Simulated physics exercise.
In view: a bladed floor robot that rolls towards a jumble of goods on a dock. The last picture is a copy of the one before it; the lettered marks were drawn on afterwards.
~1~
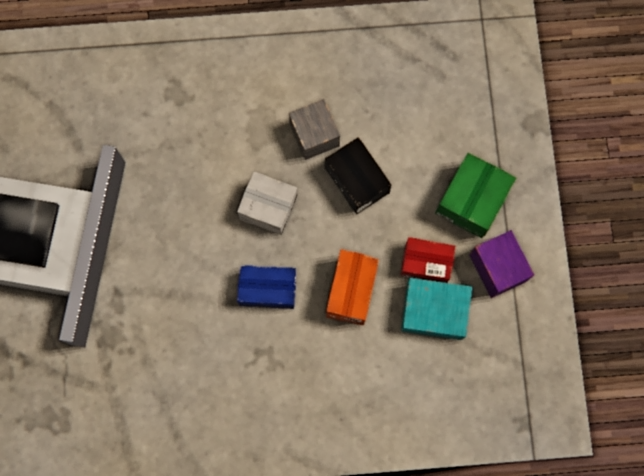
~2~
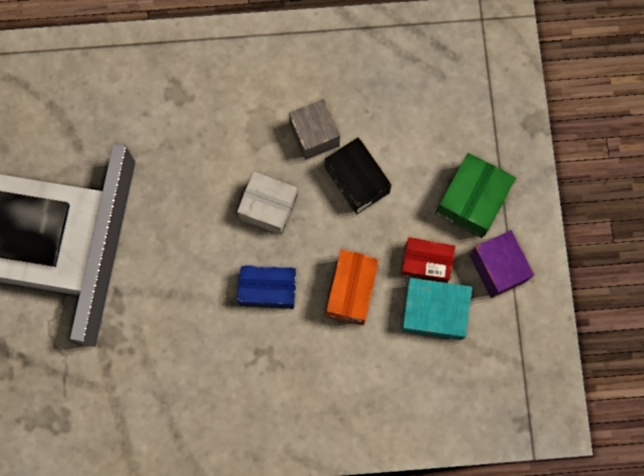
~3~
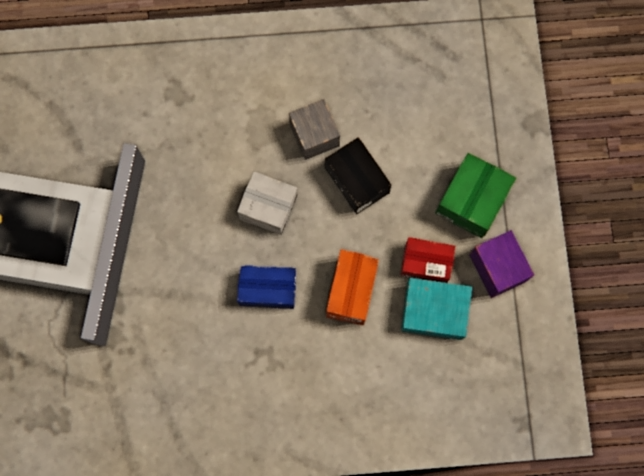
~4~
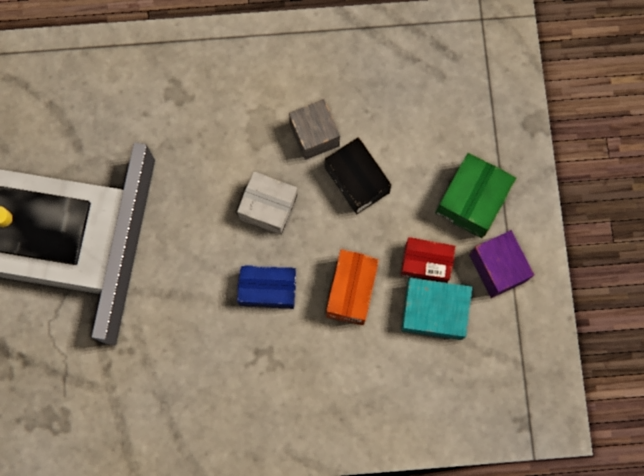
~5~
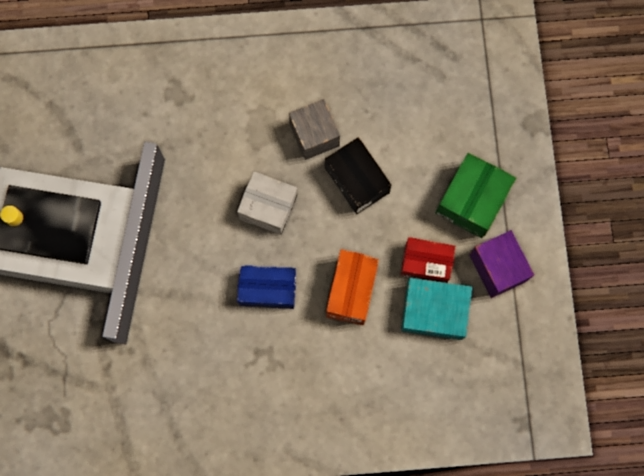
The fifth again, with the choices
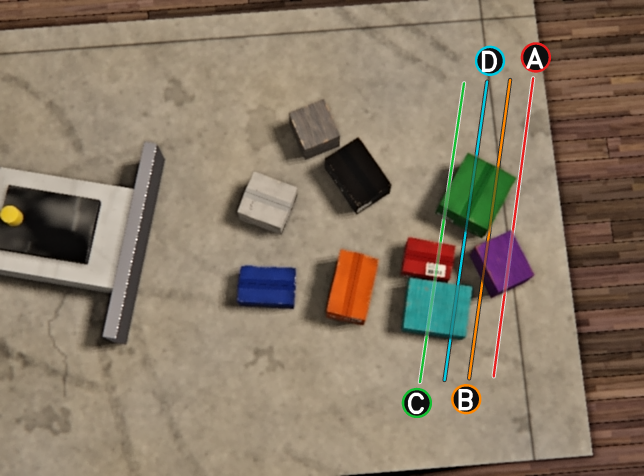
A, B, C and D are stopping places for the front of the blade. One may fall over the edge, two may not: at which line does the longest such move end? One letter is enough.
It can go as far as C.
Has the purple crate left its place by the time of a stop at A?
Yes.
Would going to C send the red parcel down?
By then, no.
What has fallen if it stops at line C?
It is the purple crate.
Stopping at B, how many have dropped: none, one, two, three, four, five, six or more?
In all, four.
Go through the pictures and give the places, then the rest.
Red parcel (427, 261); orange parcel (353, 288); white box (268, 204), in the first picture.
Robot (23, 228); black parcel (357, 176), in the second picture.
Robot (34, 227); green parcel (476, 196), in the third picture.
Robot (44, 226); grey crate (314, 130), in the fourth picture.
Robot (54, 225); red parcel (427, 261); orange parcel (353, 288); white box (268, 204), in the fifth picture.
On the marked copy, A at (514, 223); B at (490, 225); C at (443, 228); D at (467, 226).
With C. Early on, robot (168, 217); blue box (272, 289); white box (283, 203).
Further on, robot (279, 209); purple crate (525, 263); red parcel (475, 255).
At the end, robot (367, 202); purple crate over the edge; red parcel (560, 253); one fallen.
As for the rest, A drops six; B drops four; D drops four.
